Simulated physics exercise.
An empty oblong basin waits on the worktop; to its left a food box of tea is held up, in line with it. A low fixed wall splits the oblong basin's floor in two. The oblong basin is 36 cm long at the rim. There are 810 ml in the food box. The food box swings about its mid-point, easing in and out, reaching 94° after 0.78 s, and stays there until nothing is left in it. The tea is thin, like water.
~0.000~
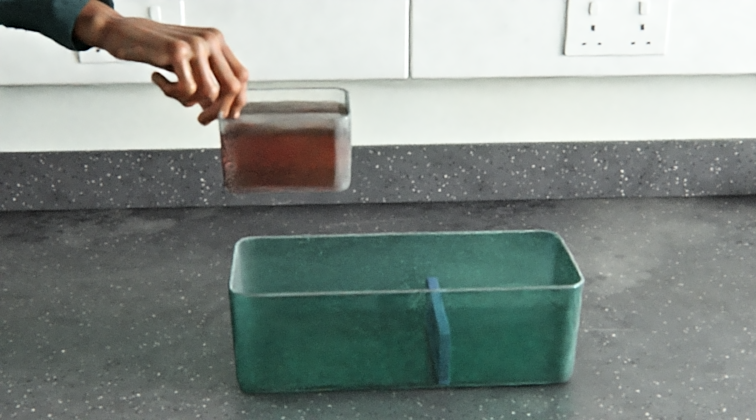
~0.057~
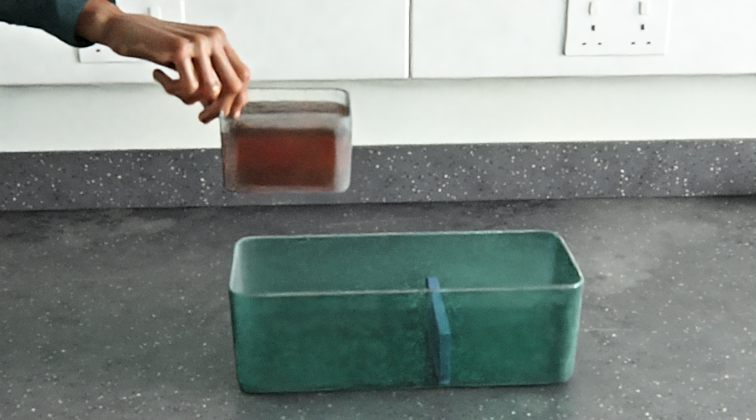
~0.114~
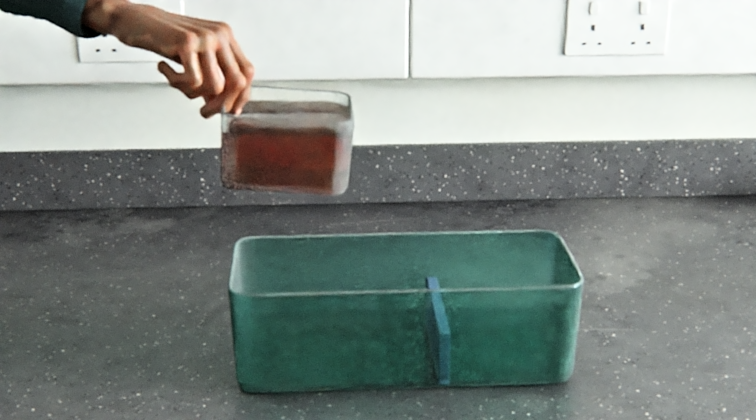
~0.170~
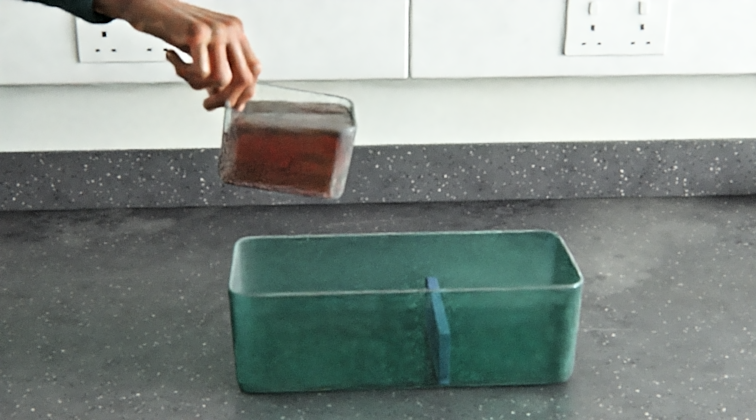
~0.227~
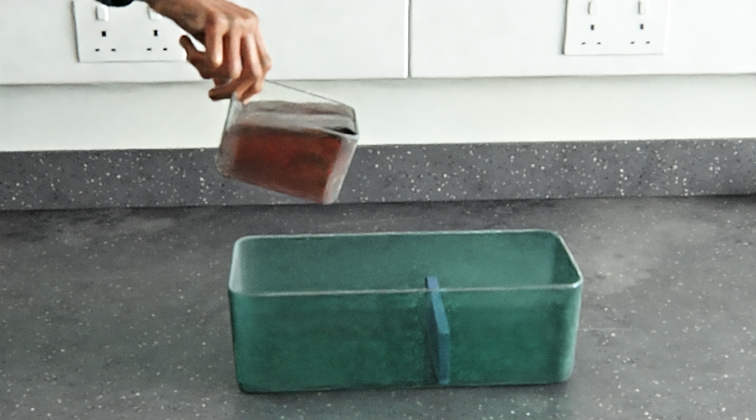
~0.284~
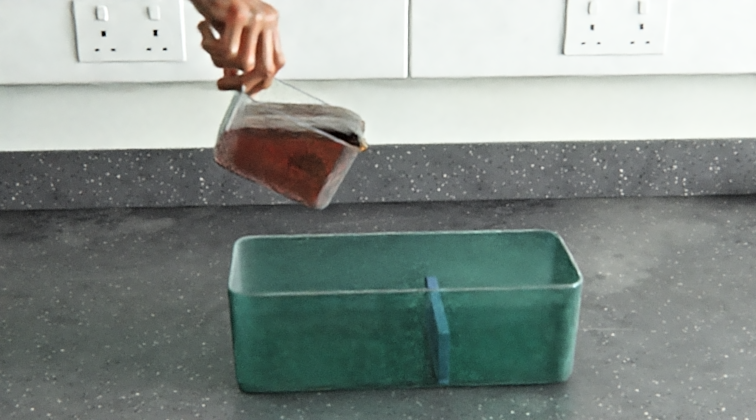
On a grey worktop, a hand tilts a box of brown liquid rightward above a green basin.
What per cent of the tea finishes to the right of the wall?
The far part has some 16 per cent.
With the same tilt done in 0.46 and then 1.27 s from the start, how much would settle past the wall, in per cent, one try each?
In turn about 5 and 25 per cent.
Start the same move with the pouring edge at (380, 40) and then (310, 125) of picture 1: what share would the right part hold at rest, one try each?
First 70, then 5 per cent.
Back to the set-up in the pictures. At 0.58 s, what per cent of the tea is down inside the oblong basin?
About 24 per cent.
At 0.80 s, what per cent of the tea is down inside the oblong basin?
About 80 per cent.
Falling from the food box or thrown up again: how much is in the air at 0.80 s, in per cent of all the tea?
Some 7 per cent.
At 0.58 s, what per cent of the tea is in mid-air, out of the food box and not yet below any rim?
Some 38 per cent.
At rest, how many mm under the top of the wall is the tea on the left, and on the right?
Some 38 mm on the left and 54 mm on the right.
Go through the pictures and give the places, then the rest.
The first picture shows tilt 0°; pouring edge (349, 105); surface from (225, 115) to (347, 113); the oblong basin's rim runs from (233, 267) to (570, 258); the wall's top is at (438, 305).
The second picture shows tilt 1°; pouring edge (350, 106); surface from (227, 115) to (347, 114).
The third picture shows tilt 5°; pouring edge (352, 110); surface from (228, 114) to (349, 115).
The fourth picture shows tilt 11°; pouring edge (354, 116); surface from (229, 114) to (352, 115).
The fifth picture shows tilt 18°; pouring edge (356, 125); surface from (229, 115) to (355, 116); 1 per cent is over the edge.
The sixth picture shows tilt 28°; pouring edge (357, 135); surface from (226, 120) to (352, 125); 4 per cent is over the edge.
After 0.58 s the tilt is 80° and 39 per cent is still to pour, 18 is left of the wall and 5 right of it.
After 0.80 s the tilt is 94° and 11 per cent is still to pour, 64 is left of the wall and 16 right of it.
After 1.03 s the tilt is 94° and 3 per cent is still to pour, 69 is left of the wall and 16 right of it.
After 1.28 s the tilt is 94° and 1 per cent is still to pour, 74 is left of the wall and 16 right of it.
In the end 77 per cent lies left of the wall, 16 right of it and 7 outside.
